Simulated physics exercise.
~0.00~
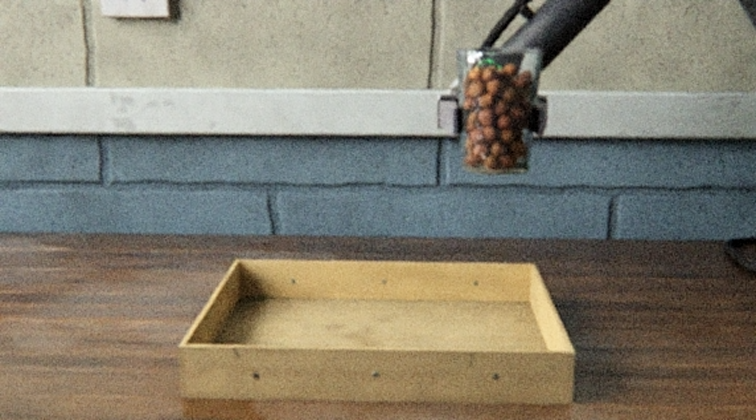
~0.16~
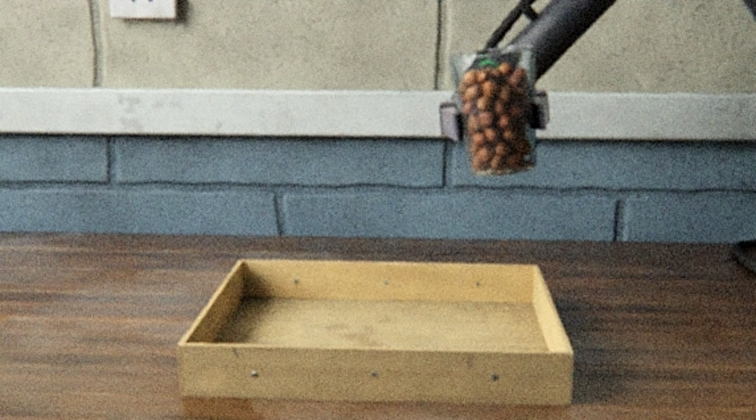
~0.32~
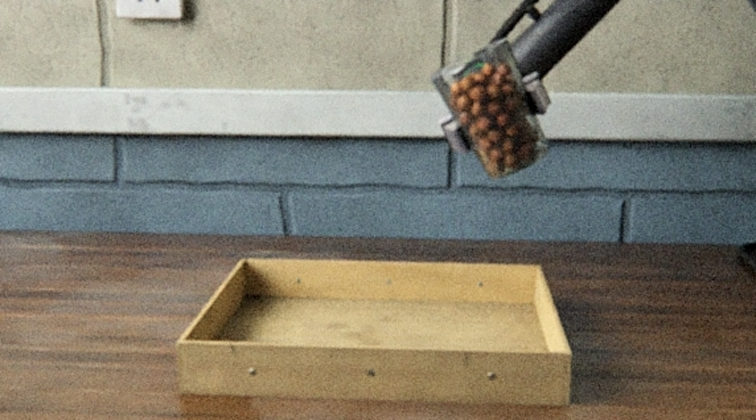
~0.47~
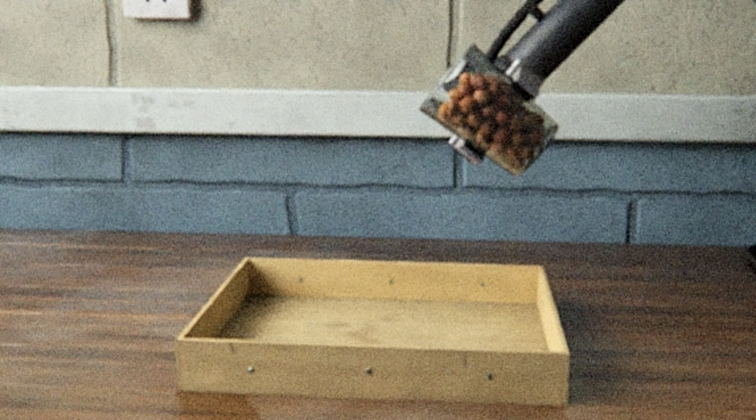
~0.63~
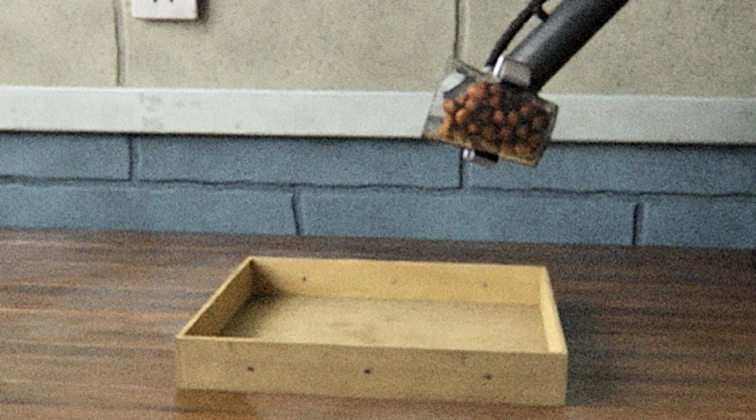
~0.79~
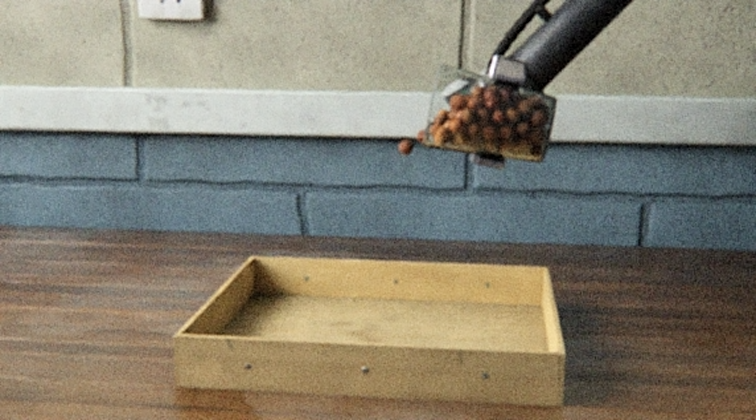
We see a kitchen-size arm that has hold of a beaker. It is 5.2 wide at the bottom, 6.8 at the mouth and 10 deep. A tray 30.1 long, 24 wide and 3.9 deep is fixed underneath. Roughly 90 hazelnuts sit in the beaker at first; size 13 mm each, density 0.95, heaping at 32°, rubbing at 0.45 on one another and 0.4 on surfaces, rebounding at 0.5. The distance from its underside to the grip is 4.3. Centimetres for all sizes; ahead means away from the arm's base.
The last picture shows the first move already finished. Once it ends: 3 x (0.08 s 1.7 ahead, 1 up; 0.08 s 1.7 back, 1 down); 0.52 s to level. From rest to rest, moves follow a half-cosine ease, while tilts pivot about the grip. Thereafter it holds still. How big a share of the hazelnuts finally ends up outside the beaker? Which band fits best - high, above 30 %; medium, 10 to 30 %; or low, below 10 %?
High, above 30 %.
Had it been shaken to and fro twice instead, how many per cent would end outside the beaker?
In that case it would be roughly 50 per cent.
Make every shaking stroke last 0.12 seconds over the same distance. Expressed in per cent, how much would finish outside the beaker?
The share would be near 40 %.
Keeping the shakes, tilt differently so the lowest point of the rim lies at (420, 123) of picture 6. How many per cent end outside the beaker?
Around 20 per cent of it.
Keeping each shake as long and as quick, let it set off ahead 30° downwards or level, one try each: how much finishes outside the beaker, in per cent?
You'd get about 30 per cent with the first setting and about 50 per cent with the second.
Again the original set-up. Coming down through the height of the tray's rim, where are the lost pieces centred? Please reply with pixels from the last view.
Check roughly (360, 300) in the last picture.
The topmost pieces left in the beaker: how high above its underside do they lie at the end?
Some 6.5 cm.
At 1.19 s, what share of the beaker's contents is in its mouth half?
Roughly 50 per cent.
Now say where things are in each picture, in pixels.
The first frame shows beaker middle at (497, 112), level; upper third of the load around (495, 88), from x 470 to 525, top at y 75; 93 in the beaker.
The second frame shows beaker middle at (497, 113), tilted 8° forward; upper third of the load around (492, 89), from x 465 to 525, top at y 75.
The third frame shows beaker middle at (495, 113), tilted 27° forward; upper third of the load around (489, 93), from x 455 to 535, top at y 70.
The fourth frame shows beaker middle at (493, 115), tilted 52° forward; upper third of the load around (484, 98), from x 445 to 540, top at y 80.
The fifth frame shows beaker middle at (492, 117), tilted 71° forward; upper third of the load around (490, 105), from x 445 to 540, top at y 85.
The sixth frame shows beaker middle at (492, 118), tilted 79° forward; upper third of the load around (498, 106), from x 405 to 540, top at y 90; 92 in the beaker, 1 in flight or on a rim.
After 1.19 s, tilted 79° forward, highest piece 22 above the table; 51 in the beaker, 28 in the tray, 14 in flight or on a rim.
After 1.59 s, tilted 26° forward, highest piece 24 above the table; 52 in the tray, 41 in the beaker.
After 1.99 s, level, highest piece 23 above the table; 52 in the tray, 41 in the beaker.
After 3.04 s, level, highest piece 23 above the table; 52 in the tray, 41 in the beaker.
At rest, 52 in the tray, 41 in the beaker. That is 56 % outside the beaker.
